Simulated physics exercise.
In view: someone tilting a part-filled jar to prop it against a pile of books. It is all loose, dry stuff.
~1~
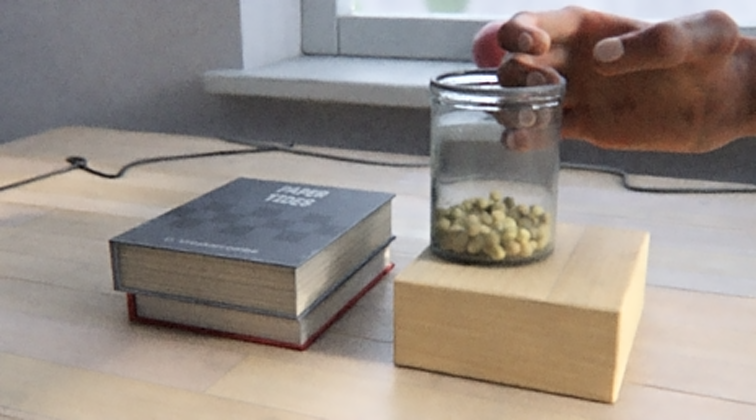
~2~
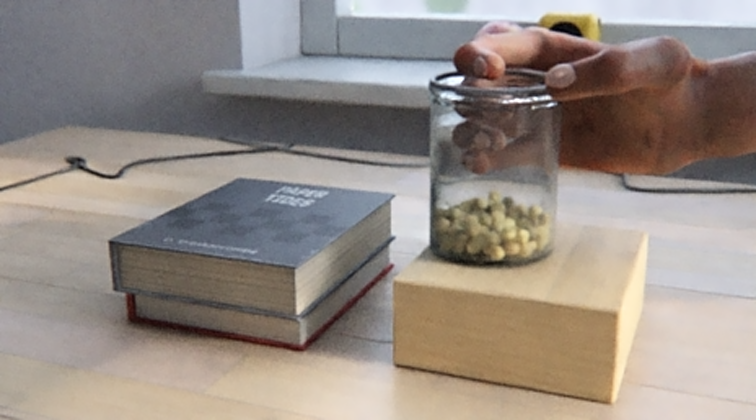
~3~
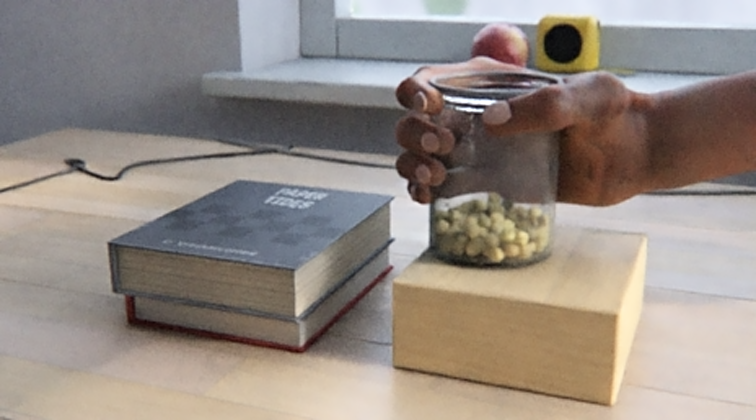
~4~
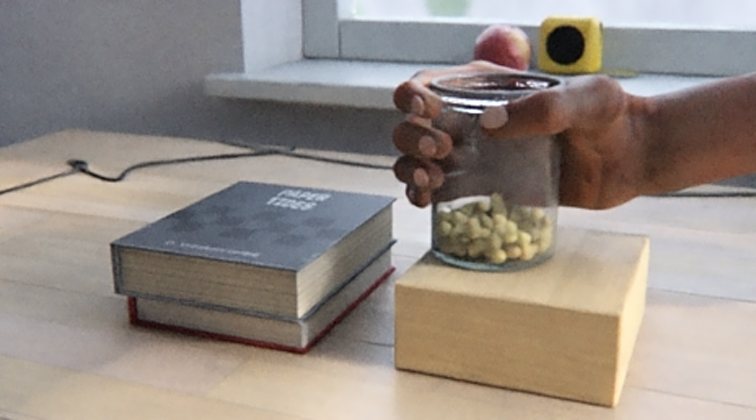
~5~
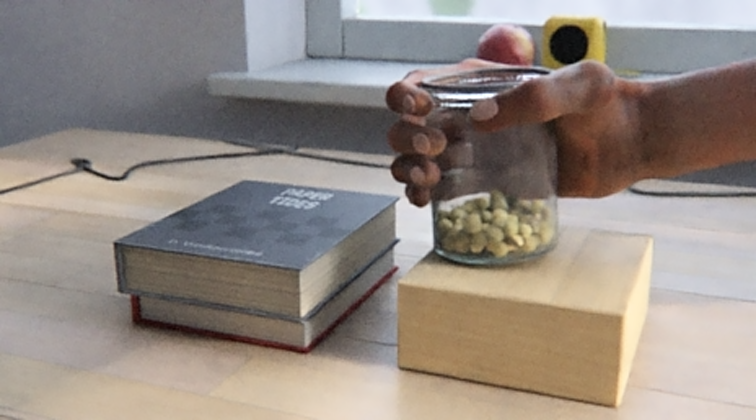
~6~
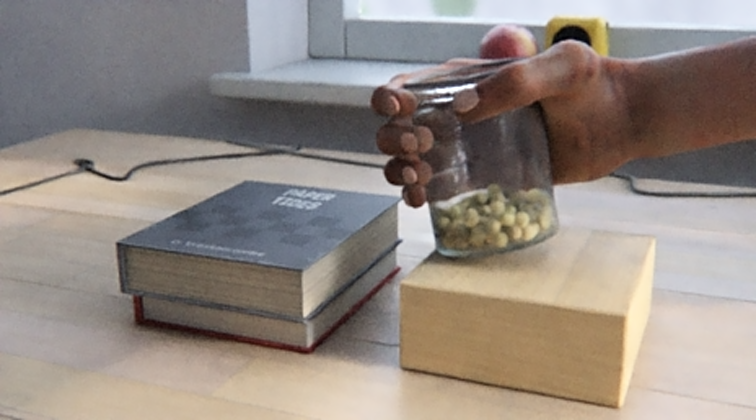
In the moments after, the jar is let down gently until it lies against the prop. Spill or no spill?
Once it rests there, the filling keeps within the rim.
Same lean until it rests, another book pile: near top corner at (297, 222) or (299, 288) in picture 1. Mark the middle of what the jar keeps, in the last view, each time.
One: (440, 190). Two: (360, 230).
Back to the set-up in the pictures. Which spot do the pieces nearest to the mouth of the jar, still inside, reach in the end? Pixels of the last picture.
Close to (346, 213).
Then, 0.86 s on from there, the jar leans 46°; everything is still inside.
Then, 1.62 s on from there, the jar leans 76°; everything is still inside.
Then, 2.26 s on from there, the jar rests on the book pile at 85°; everything is still inside.
In the end, the jar rests on the book pile at 85°; everything is still inside.
